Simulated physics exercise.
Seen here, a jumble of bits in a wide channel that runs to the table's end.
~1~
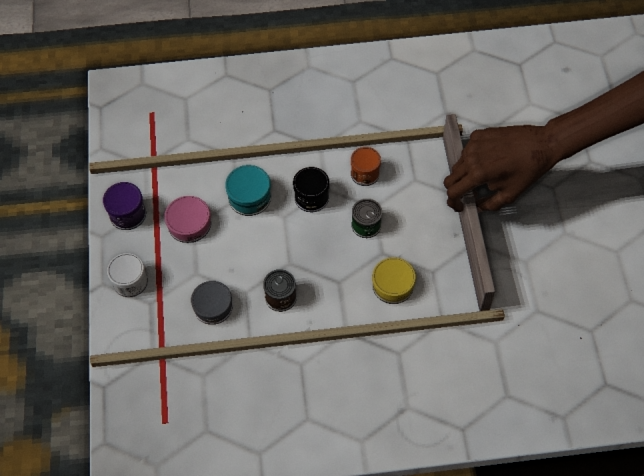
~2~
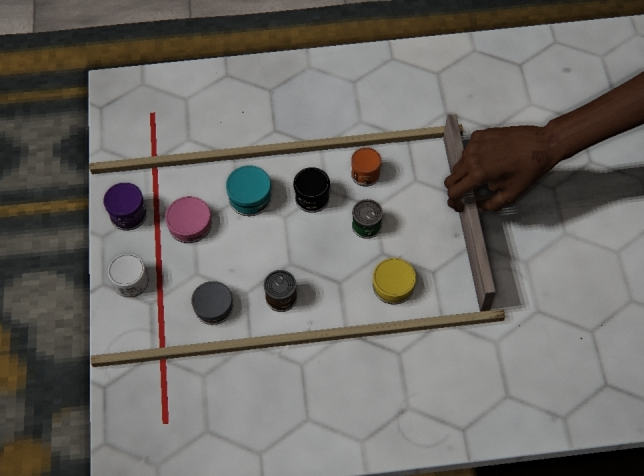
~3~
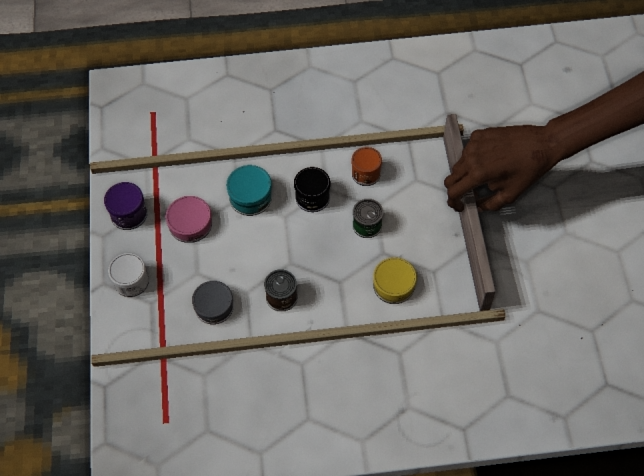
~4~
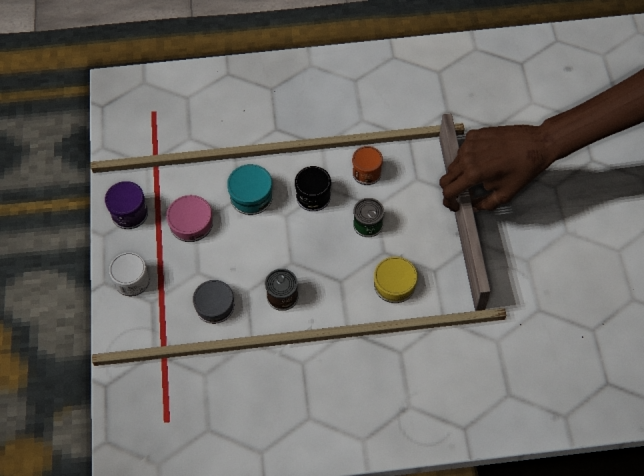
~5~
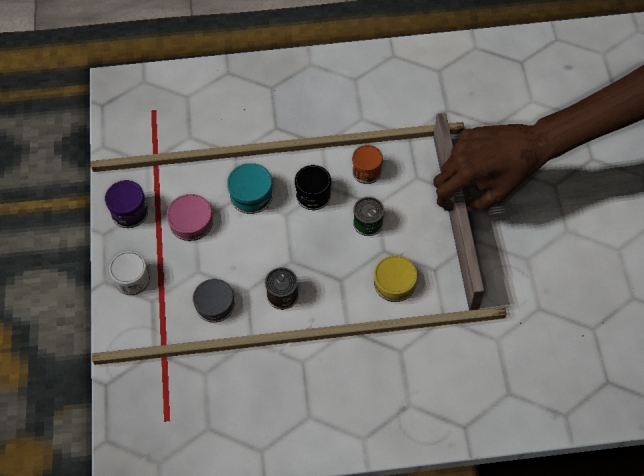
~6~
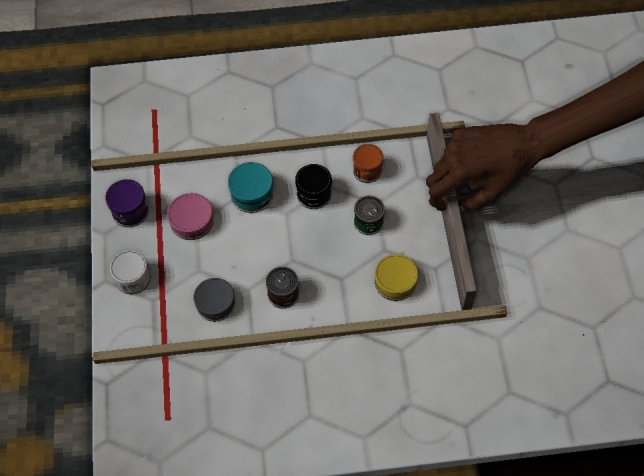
On a pale hexagon-patterned tabletop, pots and tins in several colours stand between two wooden strips, the purple and white ones left of a red line. A hand grips a board at the right, holding it nearly still, then slides it slightly left, while the containers stay put.
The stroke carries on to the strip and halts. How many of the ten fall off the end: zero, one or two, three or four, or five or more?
Outcome: The number that fall off is one or two.
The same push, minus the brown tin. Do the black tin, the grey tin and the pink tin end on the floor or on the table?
The black tin stays on; the grey tin is kept; the pink tin stays on.
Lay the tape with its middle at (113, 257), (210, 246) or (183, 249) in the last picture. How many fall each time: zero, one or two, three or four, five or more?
In that order: Five or more; no fall at all; no fall at all.
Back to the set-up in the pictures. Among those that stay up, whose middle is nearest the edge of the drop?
It is the brown tin.
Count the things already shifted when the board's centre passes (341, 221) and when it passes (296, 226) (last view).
By then 4, and 7.
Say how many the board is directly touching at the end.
4 of them.
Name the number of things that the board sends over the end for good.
Fallen: 2.
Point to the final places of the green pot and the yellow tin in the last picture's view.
Near (144, 244) and (141, 304).
Early on, none off yet; purple pot at rest near (128, 203); white pot at rest near (131, 273); pink tin at rest near (191, 217).
A while later, none off yet; purple pot moving near (123, 206); white pot at rest near (131, 273); pink tin travelled about its own width near (157, 228).
Finally, the number that fall off is one or two; lost, grey tin and purple pot.
